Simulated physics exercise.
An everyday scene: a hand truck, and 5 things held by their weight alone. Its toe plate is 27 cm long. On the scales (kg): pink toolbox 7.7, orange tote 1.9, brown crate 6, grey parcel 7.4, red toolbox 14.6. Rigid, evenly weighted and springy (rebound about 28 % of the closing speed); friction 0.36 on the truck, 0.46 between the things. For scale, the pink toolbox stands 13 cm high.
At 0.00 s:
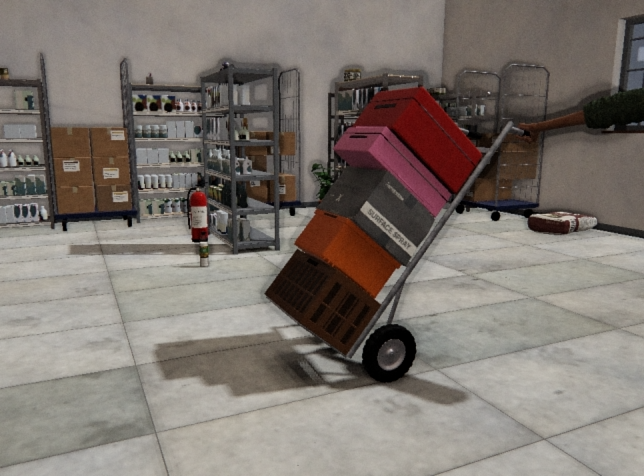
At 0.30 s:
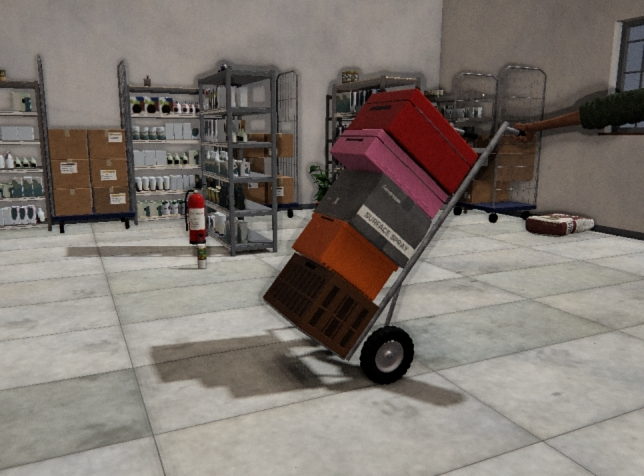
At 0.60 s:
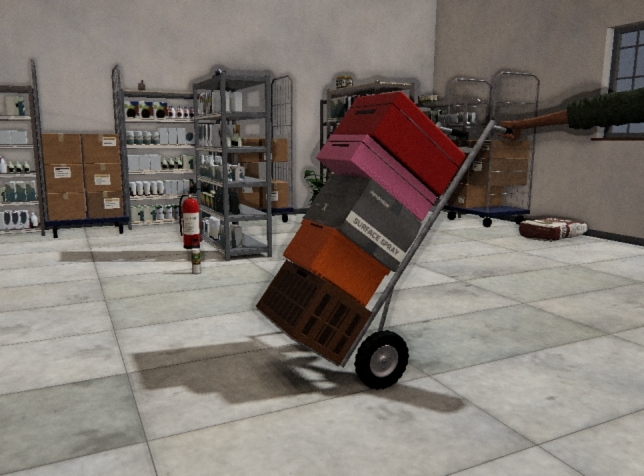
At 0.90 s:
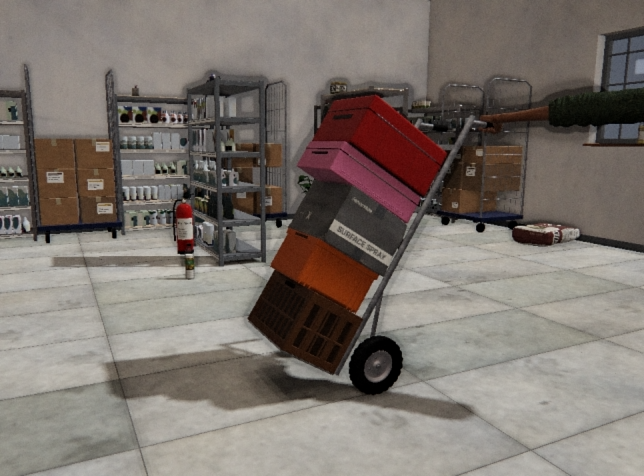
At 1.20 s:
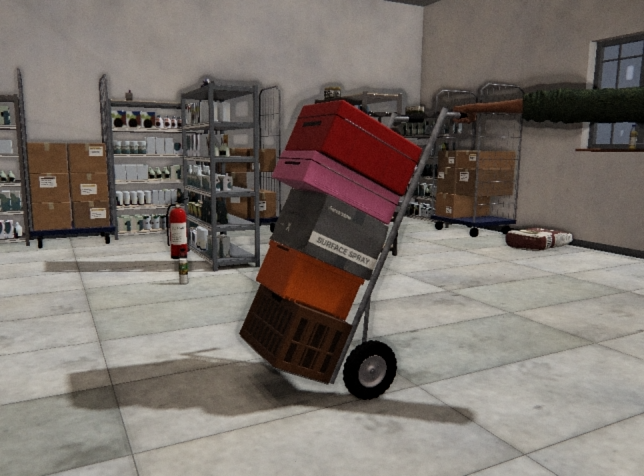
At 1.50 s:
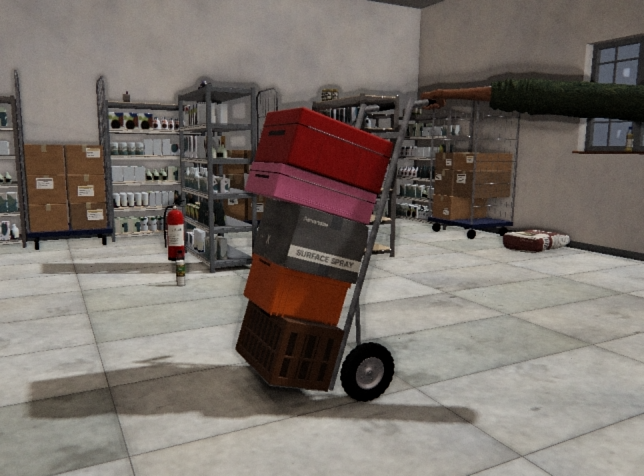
A hand truck stacked with a brown crate, orange tote, grey parcel, pink toolbox and red toolbox starts out leaning steeply back to the right, an arm gripping its handle. The arm raises it steadily, slowly at first, until the stack leans only slightly, while the view shifts a little.
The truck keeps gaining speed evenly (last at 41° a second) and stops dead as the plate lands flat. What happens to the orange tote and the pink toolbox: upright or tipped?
The orange tote topples; the pink toolbox topples.
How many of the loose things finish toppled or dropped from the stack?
5 of them.
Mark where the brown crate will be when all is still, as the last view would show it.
Around (222, 371).
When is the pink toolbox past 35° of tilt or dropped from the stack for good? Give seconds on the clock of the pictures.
Near 2.7 s.
Around 2.50 s, truck upright; pink toolbox tipped 16° against what carries it near (212, 220); orange tote tipped 16° against what carries it near (254, 310); red toolbox tipped 16° against what carries it.
Around 2.90 s, truck upright; pink toolbox, grey parcel and red toolbox now dropped from the stack; orange tote tipped 50° against what carries it near (206, 332); brown crate tipped 50° against what carries it.
Around 3.30 s, truck upright; orange tote now dropped from the stack; brown crate on its side.
Finally (4.4 s), dropped from the stack and tipped over, pink toolbox, orange tote, grey parcel and red toolbox; on their side or leaning hard on the truck, brown crate. Final places as that camera would see them, orange tote near (162, 374).
